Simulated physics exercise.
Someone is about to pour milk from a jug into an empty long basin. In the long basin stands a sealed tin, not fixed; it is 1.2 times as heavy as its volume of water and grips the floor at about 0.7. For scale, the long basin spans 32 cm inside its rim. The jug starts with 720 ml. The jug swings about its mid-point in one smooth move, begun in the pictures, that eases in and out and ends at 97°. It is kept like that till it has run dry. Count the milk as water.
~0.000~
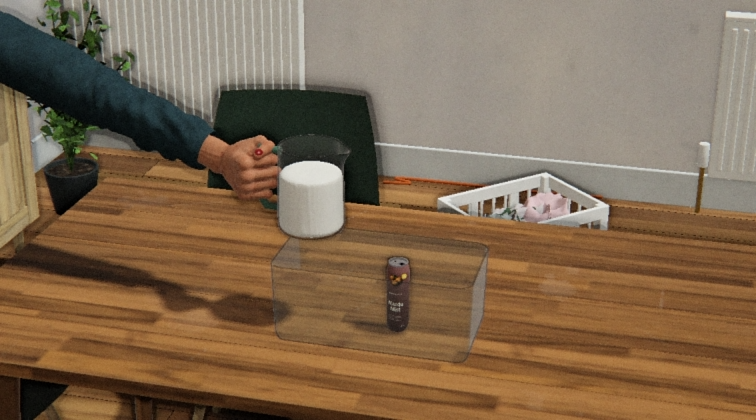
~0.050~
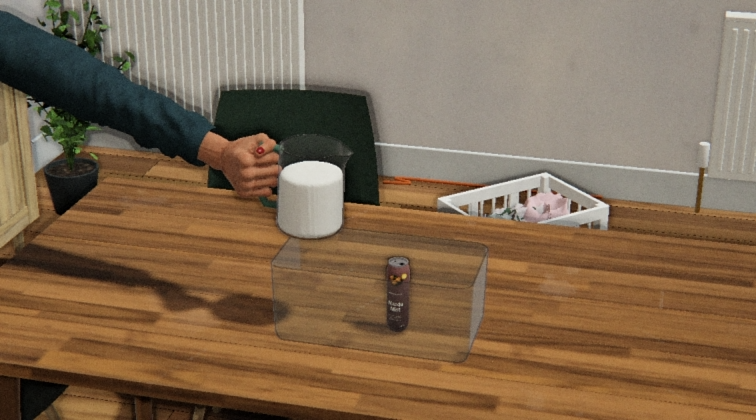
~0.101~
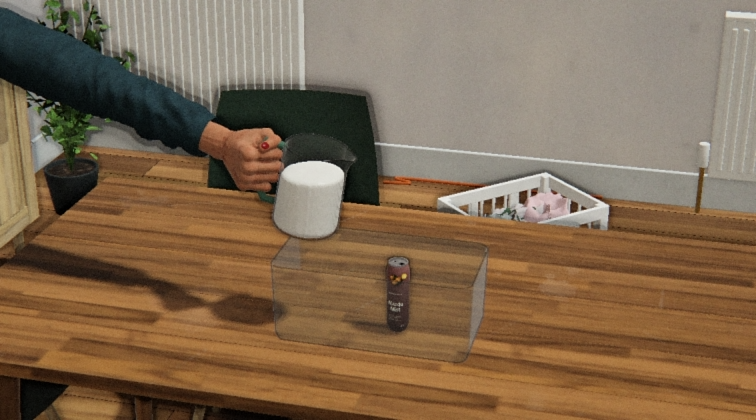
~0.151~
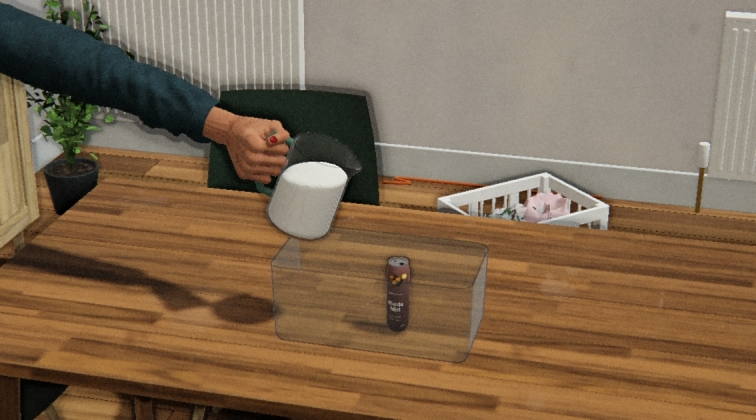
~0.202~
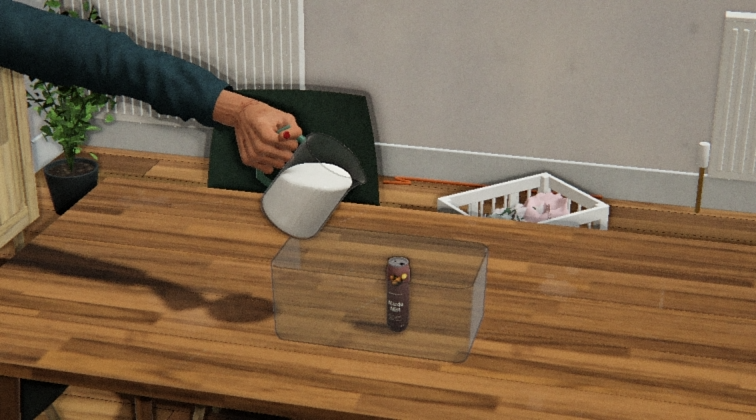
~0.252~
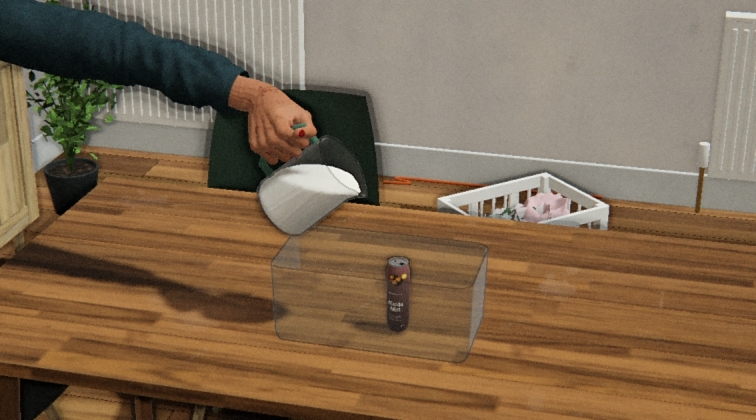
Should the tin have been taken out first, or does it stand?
The tin falls.
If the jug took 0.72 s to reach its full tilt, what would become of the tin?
The tin falls.
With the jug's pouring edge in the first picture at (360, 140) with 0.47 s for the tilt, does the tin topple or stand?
Then it keeps standing.
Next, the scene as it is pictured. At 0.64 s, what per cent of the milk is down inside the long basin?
About 52 per cent.
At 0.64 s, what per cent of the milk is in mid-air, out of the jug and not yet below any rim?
About 16 per cent.
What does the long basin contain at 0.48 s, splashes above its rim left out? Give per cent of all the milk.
About 14 per cent.
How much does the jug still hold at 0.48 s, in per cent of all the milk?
Near 70 in a hundred.
Then, 0.48 s in, the tilt is 96° and 70 per cent is still to pour; the tin stands where it began.
Then, 0.64 s in, the tilt is 97° and 34 per cent is still to pour; the tin leans 14°.
Then, 0.81 s in, the tilt is 97° and 16 per cent is still to pour; the tin lies on its side.
Then, 1.00 s in, the tilt is 97° and 7 per cent is still to pour; the tin lies on its side.
Finally, the tin lies on its side.
